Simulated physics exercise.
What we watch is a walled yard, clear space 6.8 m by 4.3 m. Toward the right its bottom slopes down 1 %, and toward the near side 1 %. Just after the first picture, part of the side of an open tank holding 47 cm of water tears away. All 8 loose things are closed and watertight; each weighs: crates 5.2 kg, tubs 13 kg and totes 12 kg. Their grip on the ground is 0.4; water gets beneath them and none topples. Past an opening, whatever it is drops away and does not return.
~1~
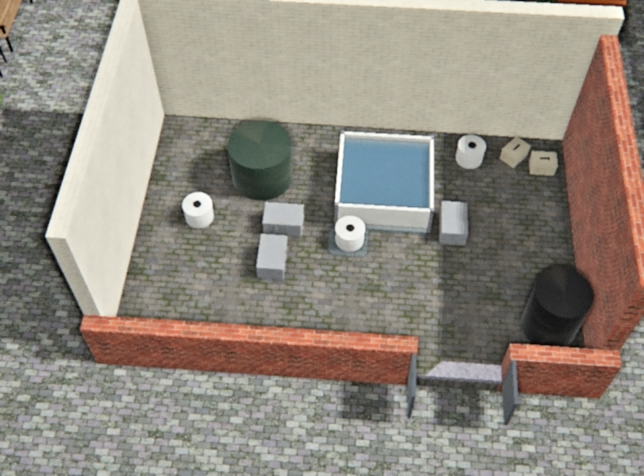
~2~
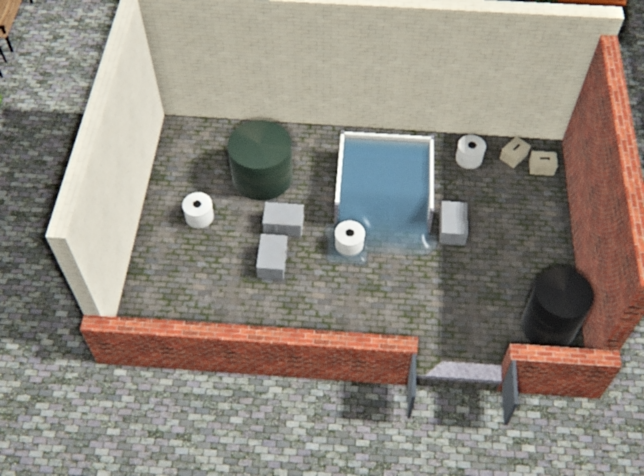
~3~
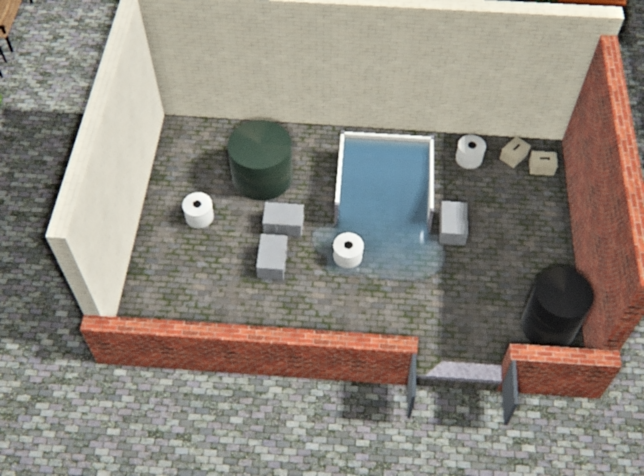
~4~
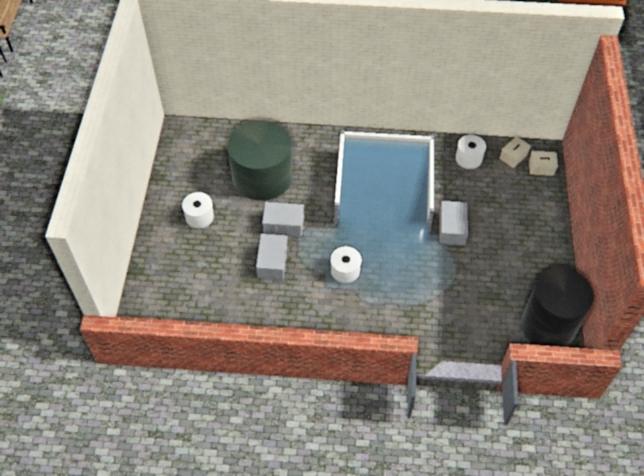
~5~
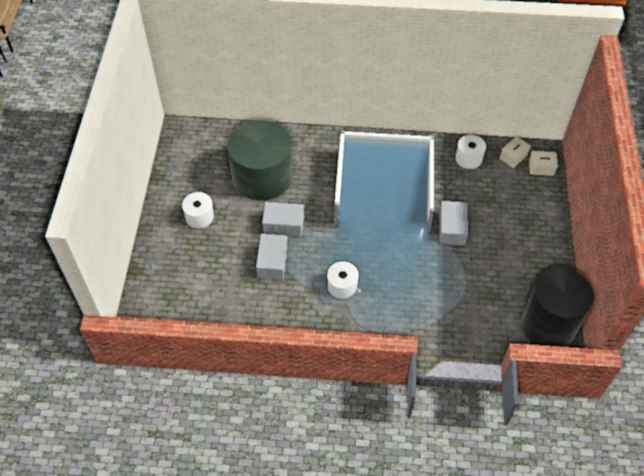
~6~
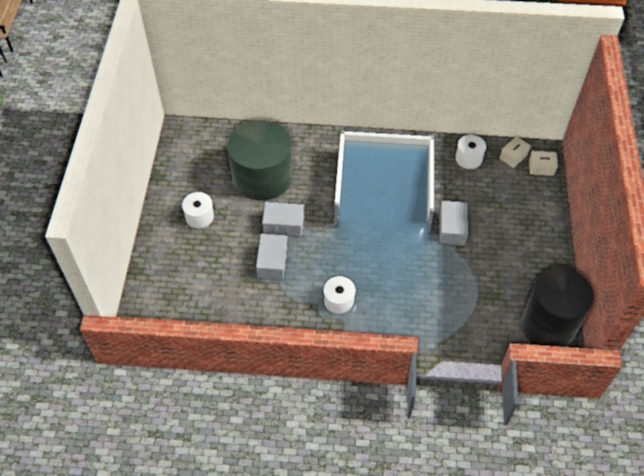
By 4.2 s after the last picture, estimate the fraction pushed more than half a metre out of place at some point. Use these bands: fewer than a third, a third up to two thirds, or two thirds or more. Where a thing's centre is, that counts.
It falls in fewer than a third.
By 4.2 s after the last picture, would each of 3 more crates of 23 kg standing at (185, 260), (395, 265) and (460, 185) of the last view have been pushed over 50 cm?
So it's stays below, then gets above, then stays below.
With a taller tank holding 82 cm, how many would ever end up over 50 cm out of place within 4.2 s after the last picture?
Then it comes to 2.
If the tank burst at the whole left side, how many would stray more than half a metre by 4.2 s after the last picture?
The count would be 2.
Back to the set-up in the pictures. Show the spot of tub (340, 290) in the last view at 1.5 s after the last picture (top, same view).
About pixel (257, 311).
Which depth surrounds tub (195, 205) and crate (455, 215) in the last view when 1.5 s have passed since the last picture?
0 and 0 cm.
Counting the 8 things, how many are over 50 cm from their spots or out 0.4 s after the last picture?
Answer: 1.
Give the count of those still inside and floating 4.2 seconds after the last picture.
Answer: 0.
Then, 0.4 s after the last picture 1 of 8 are over 50 cm from their spots; 0 afloat.
Then, 1.5 s after the last picture 1 of 8 are over 50 cm from their spots; 1 afloat.
Then, 2.8 s after the last picture 1 of 8 are over 50 cm from their spots; 0 afloat.
Then, 4.2 s after the last picture 1 of 8 are over 50 cm from their spots, and 1 have been at some point; 0 afloat.
